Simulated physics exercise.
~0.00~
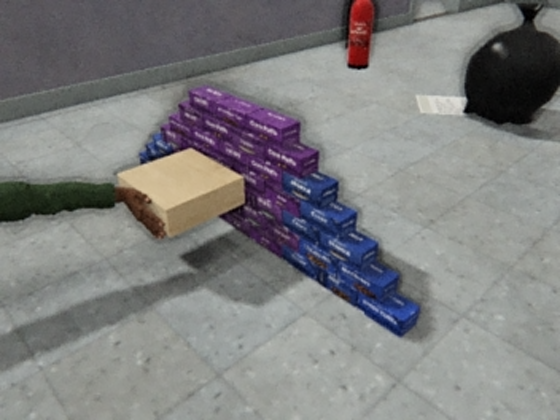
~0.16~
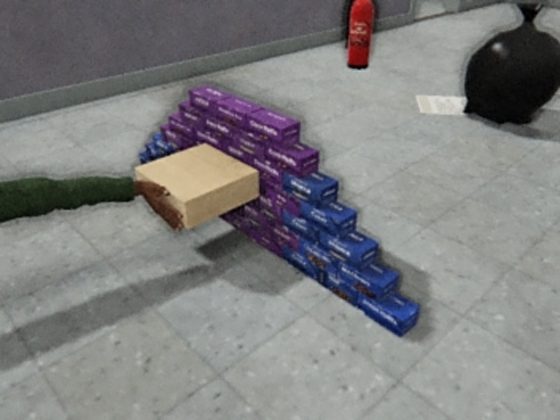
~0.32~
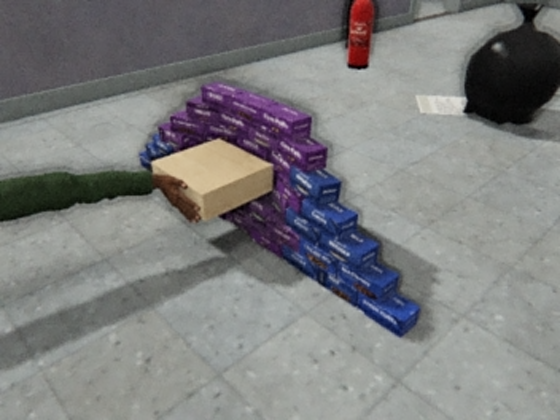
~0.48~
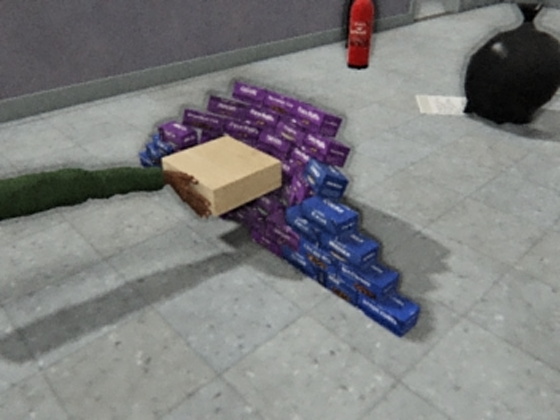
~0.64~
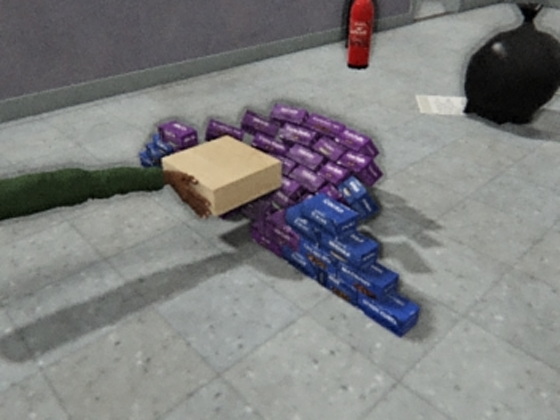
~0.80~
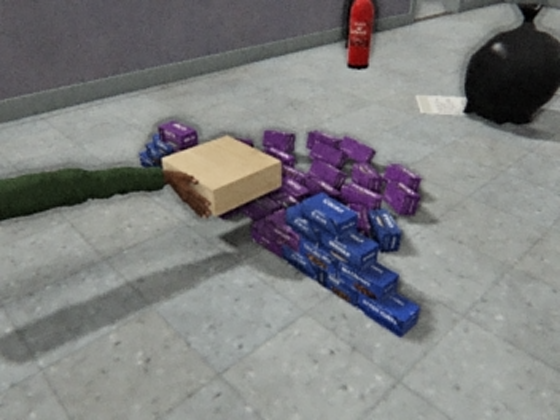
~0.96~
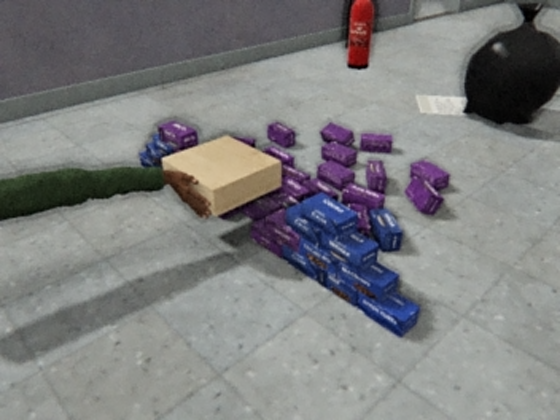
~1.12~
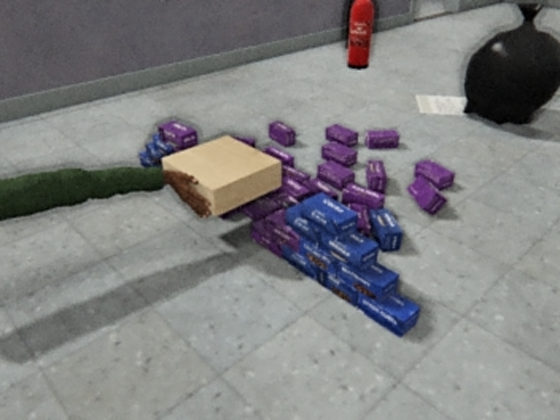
On a grey tiled floor, a hand pushed a wooden block into a stepped wall of purple and blue packets, toppling the upper middle rows backward; purple packets ended scattered behind, while most of the blue ones on the right stayed stacked.
